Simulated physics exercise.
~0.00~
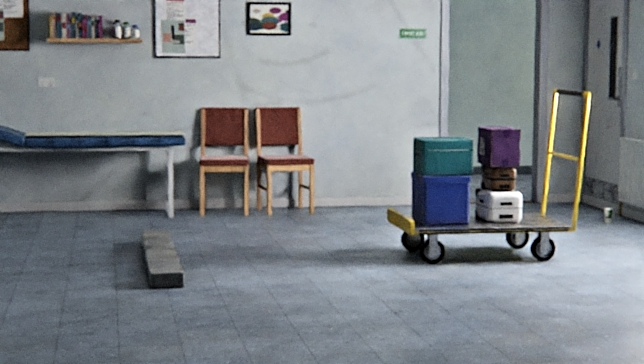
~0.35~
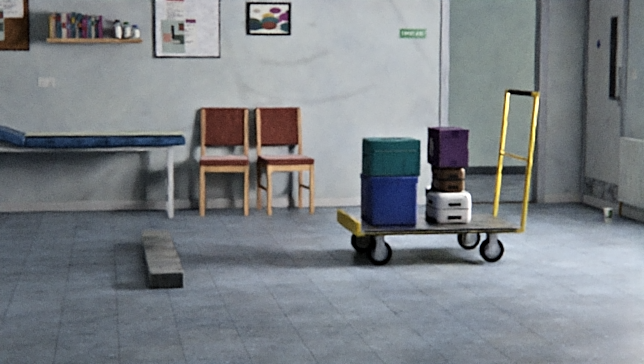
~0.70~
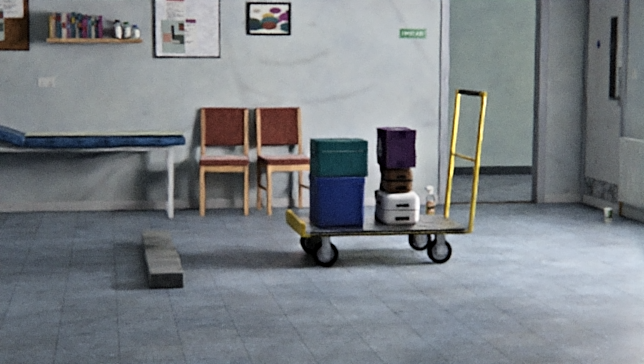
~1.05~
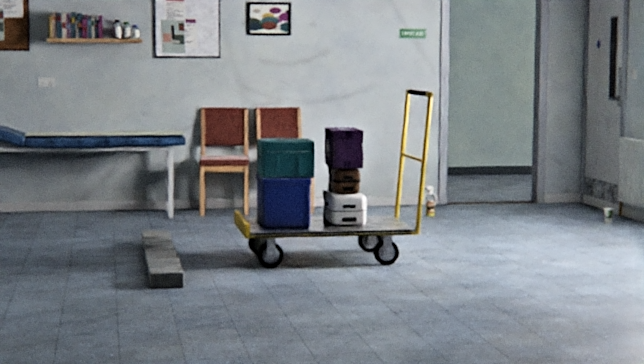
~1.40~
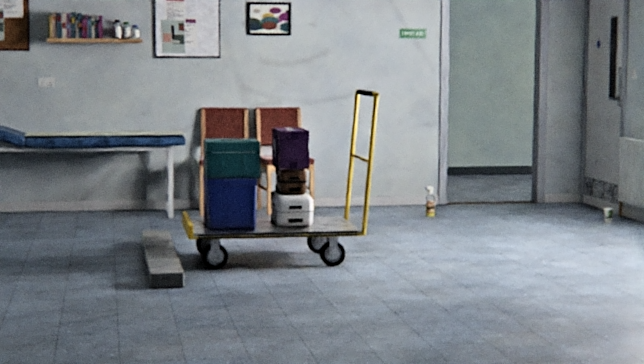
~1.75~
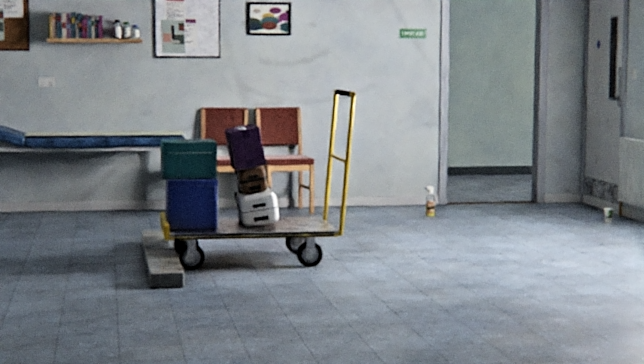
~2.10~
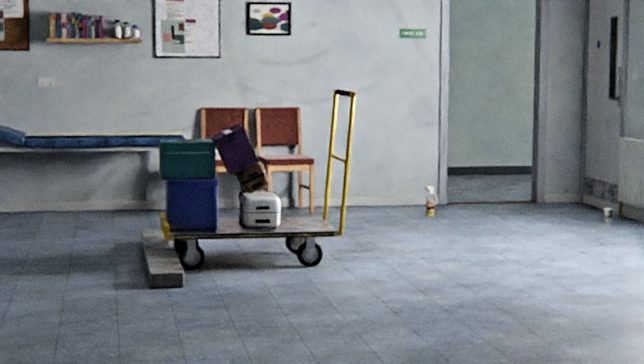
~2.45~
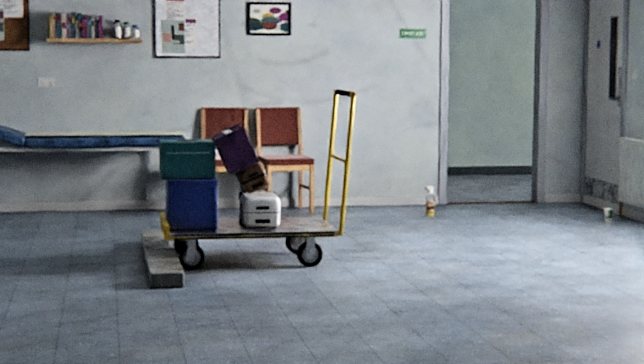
The footage shows a trolley carrying stacked boxes and cases rolling left across a room until it stops at a low kerb. The purple parcel and brown suitcase tip left and rest tilted against the teal toolbox, which stays atop the blue tote, with everything still aboard.
